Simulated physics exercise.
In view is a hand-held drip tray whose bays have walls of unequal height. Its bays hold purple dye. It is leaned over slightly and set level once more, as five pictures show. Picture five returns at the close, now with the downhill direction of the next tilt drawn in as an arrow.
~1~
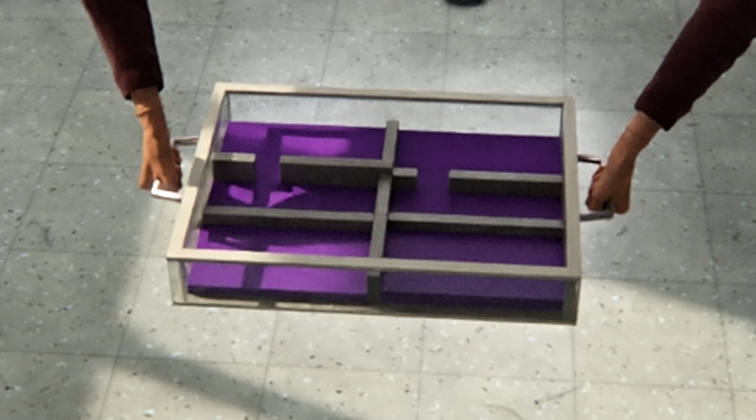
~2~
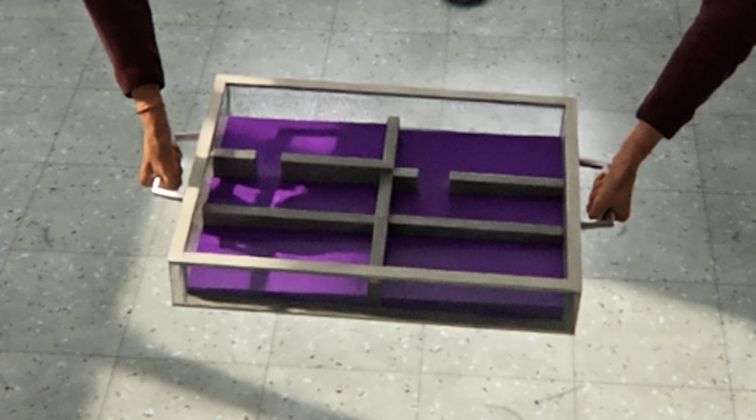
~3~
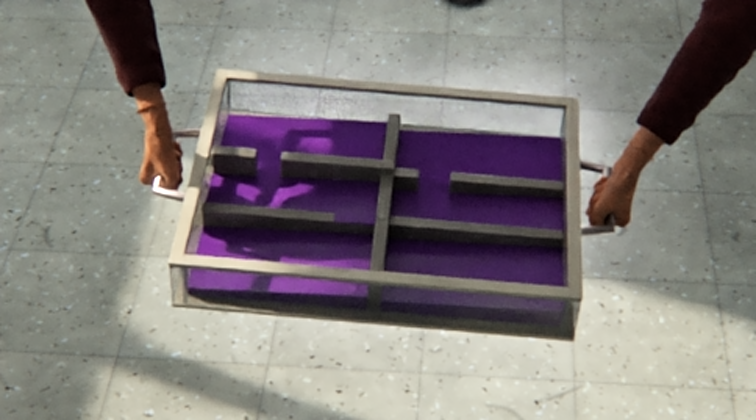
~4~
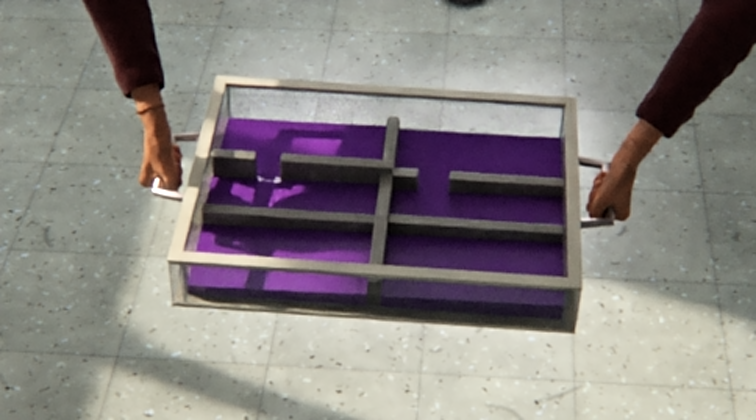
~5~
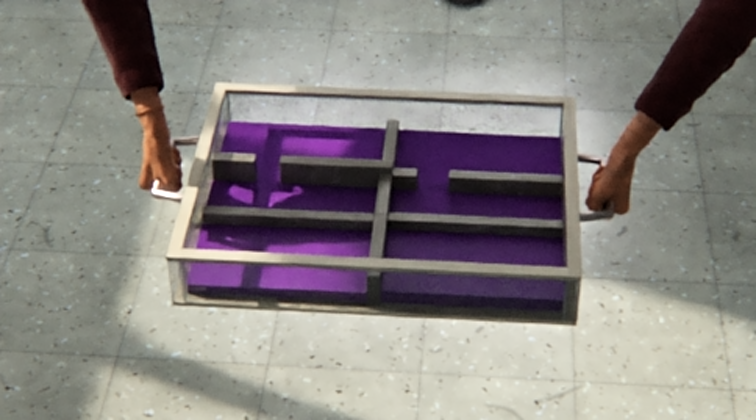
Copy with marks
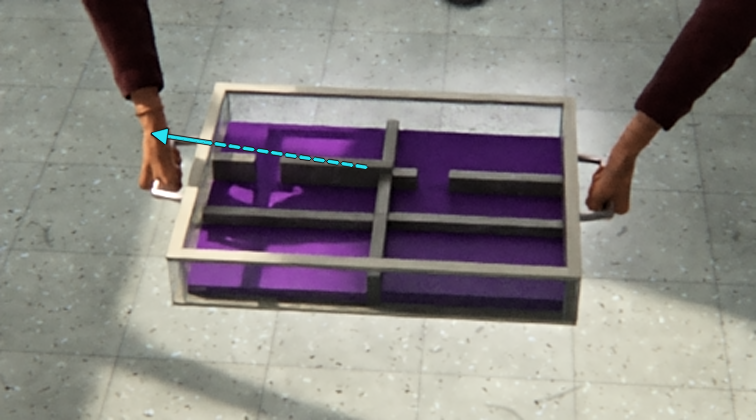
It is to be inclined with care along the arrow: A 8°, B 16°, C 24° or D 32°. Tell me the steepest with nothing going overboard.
Tilt B.
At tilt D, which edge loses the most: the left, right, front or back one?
Over the left one.
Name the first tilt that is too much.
Tilt C.
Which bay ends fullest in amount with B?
That is the back left bay.
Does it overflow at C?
Yes.
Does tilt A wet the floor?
No.
The tray is level; deepest in the back left bay, at (305, 151), shallowest in the front left.
Tipped about 4° down to the front right; no wall is crossed.
Tipped about 6° down to the front right; liquid runs over the wall between the front left and centre left bays.
Tipped about 3° down to the front right; no wall is crossed.
The tray is level; deepest in the centre left bay, at (296, 200), shallowest in the front left.
The arrow ends at (157, 134).
For tilt A, nothing spills; the back left bay holds the most.
For tilt B, nothing spills; the back left bay holds the most.
For tilt C, about 26 % goes over the rim.
For tilt D, about 55 % goes over the rim.
